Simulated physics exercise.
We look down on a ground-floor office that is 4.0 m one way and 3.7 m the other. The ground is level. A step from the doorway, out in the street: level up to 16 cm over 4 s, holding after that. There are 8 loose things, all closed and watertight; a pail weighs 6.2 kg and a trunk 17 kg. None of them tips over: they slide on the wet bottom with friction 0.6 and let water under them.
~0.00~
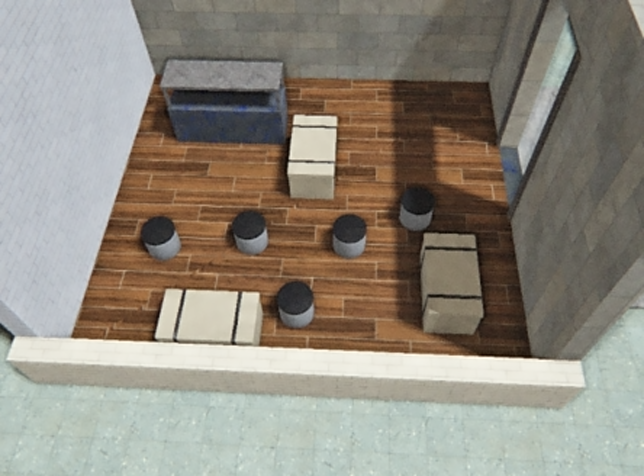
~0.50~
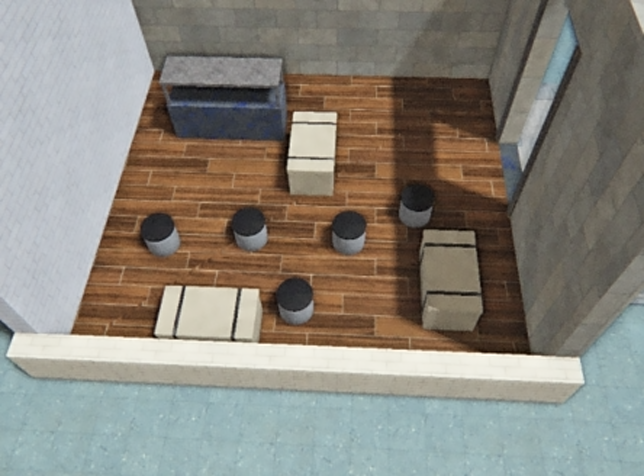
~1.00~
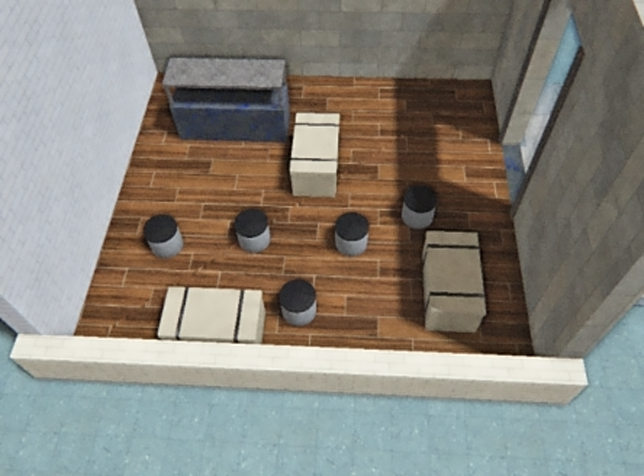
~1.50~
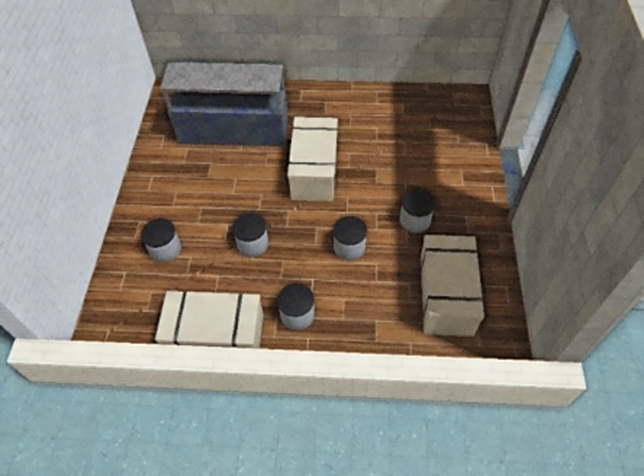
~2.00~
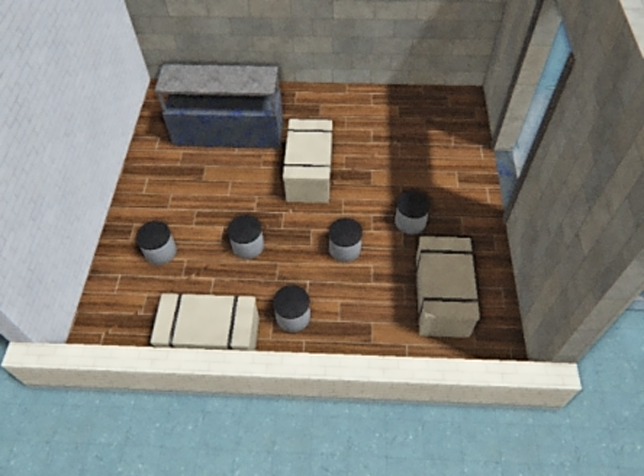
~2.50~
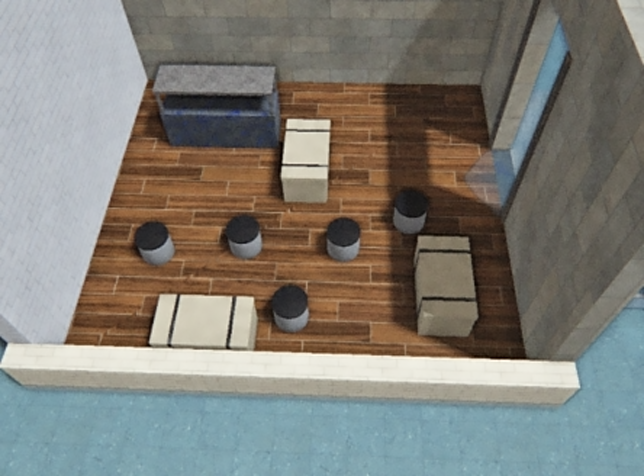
A room with a brown plank floor and grey block walls, open at the front behind a low cream wall, is seen from high above. A blue-grey counter stands at the back left, with three strapped cream or tan boxes and five dark-topped grey stools spread about. Pale ground outside turns blue, the view shifts slightly, and finally a bluish patch appears inside the right-hand doorway while the furnishings stay put.
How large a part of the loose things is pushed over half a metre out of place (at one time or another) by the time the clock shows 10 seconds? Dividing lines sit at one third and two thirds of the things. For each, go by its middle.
It will be a small share, shy of a third.
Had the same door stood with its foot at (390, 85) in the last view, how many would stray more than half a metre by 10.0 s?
Then 0 of them would.
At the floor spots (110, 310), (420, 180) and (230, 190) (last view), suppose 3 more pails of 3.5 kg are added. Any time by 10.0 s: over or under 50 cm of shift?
For each in turn I get a smaller distance, a greater distance and a smaller distance.
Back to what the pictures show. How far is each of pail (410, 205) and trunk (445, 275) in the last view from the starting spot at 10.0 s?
First 30 cm, then 0 cm.
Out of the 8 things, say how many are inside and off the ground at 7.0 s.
At that moment it comes to 0.
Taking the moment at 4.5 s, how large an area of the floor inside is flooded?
The covered patch comes to about 4.0 m2.
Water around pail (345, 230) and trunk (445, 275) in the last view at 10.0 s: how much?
Roughly 3 and 3 cm.
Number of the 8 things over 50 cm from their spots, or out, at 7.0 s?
I make it 0.
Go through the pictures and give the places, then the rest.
In the first frame, a pail at (295, 297) rests on the ground; a pail at (350, 228) rests on the ground; 0.0 m2 under water; 0 of 8 have shifted.
In the second frame, a pail at (295, 294) rests on the ground; a pail at (349, 224), on the bottom; 0.0 m2 under water; 0 of 8 have shifted.
In the third frame, a pail at (297, 295) rests on the ground; a pail at (352, 226) rests on the ground; water covers 0.0 m2; 0 of 8 have shifted.
In the fourth frame, a pail at (296, 299), on the bottom; a pail at (350, 230) rests on the ground; water covers 0.0 m2; 0 of 8 have shifted.
In the fifth frame, a pail at (291, 301), on the bottom; a pail at (346, 231), on the bottom; 0.0 m2 under water; 0 of 8 have shifted.
In the sixth frame, a pail at (290, 301) rests on the ground; a pail at (344, 231), on the bottom; 0.2 m2 under water; 0 of 8 have shifted.
After 3.5 s 0 of 8 are over 50 cm from their spots; 0 afloat.
After 4.5 s 0 of 8 are over 50 cm from their spots; 0 afloat.
After 7.0 s 0 of 8 are over 50 cm from their spots; 0 afloat.
After 10.0 s 0 of 8 are over 50 cm from their spots, and 0 have been at some point; 0 afloat.
